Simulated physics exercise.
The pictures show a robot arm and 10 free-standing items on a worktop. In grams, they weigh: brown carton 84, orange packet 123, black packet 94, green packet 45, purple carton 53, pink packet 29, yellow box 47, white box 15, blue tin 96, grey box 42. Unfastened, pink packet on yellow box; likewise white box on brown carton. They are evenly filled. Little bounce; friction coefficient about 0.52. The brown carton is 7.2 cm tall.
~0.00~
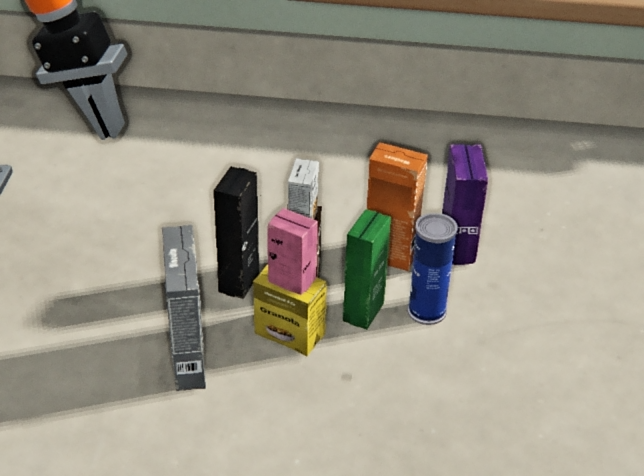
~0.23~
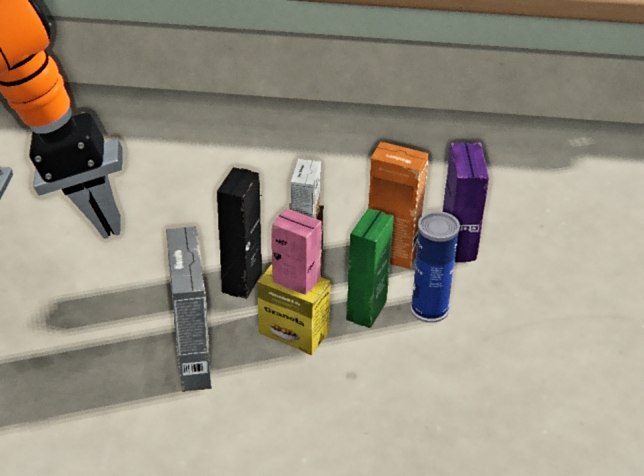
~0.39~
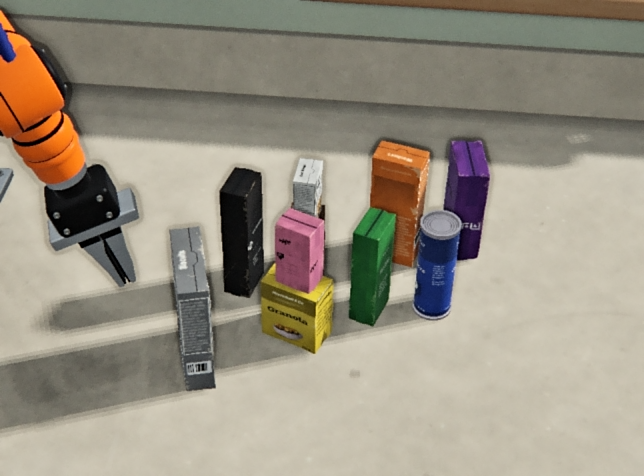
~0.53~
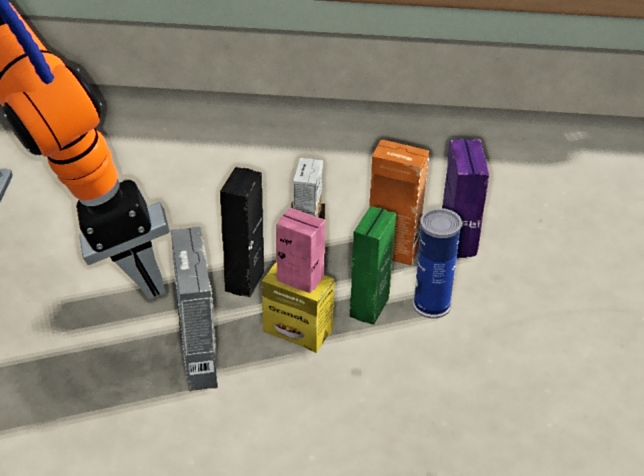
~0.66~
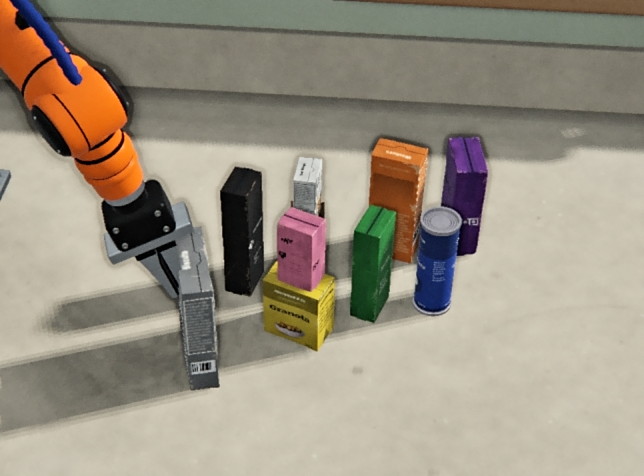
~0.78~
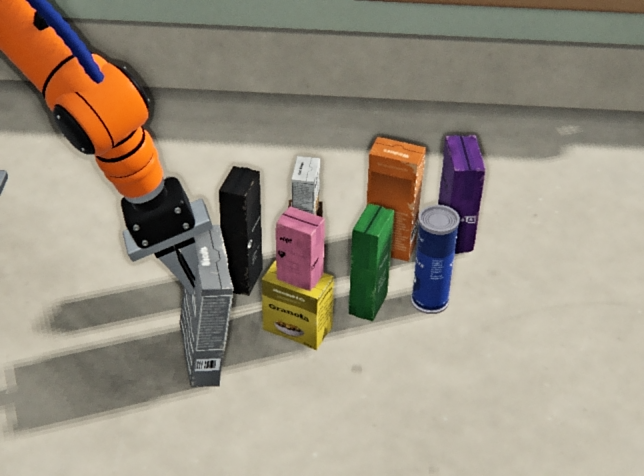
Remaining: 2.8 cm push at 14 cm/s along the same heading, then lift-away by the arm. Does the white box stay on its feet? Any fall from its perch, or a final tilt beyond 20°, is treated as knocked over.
Yes.
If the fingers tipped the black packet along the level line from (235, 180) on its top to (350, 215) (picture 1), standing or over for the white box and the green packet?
White box down, green packet upright.
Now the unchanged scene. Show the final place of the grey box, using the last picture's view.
(234, 305).
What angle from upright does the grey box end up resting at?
Close to 30 degrees off vertical in the end.
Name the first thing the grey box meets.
The answer is the pink packet.
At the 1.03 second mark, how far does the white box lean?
Close to 0 degrees off vertical.
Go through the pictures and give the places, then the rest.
Gripper tip (106, 103), grey box (184, 309) not leaning; white box (303, 197), in the first frame.
Gripper tip (105, 201), grey box (189, 310) not leaning; brown carton (305, 250), orange packet (396, 207), in the second frame.
Gripper tip (119, 250), grey box (193, 310) not leaning; black packet (242, 234), green packet (372, 268), in the third frame.
Gripper tip (149, 263), grey box (194, 310) not leaning; purple carton (464, 199), pink packet (300, 251), in the fourth frame.
Gripper tip (172, 262), grey box (196, 309) not leaning; yellow box (298, 304), blue tin (436, 263), in the fifth frame.
Gripper tip (191, 258), grey box (205, 307) tipped 8°; white box (305, 193), in the sixth frame.
By 1.03 s, pink packet and grey box touch at 1.00 s; tilt grey box 32°.
By 1.33 s, tilt grey box 32°.
By 1.78 s, tilt grey box 32°.
In the end grey box is over (lying or leaning past 20°); 9 still stand.
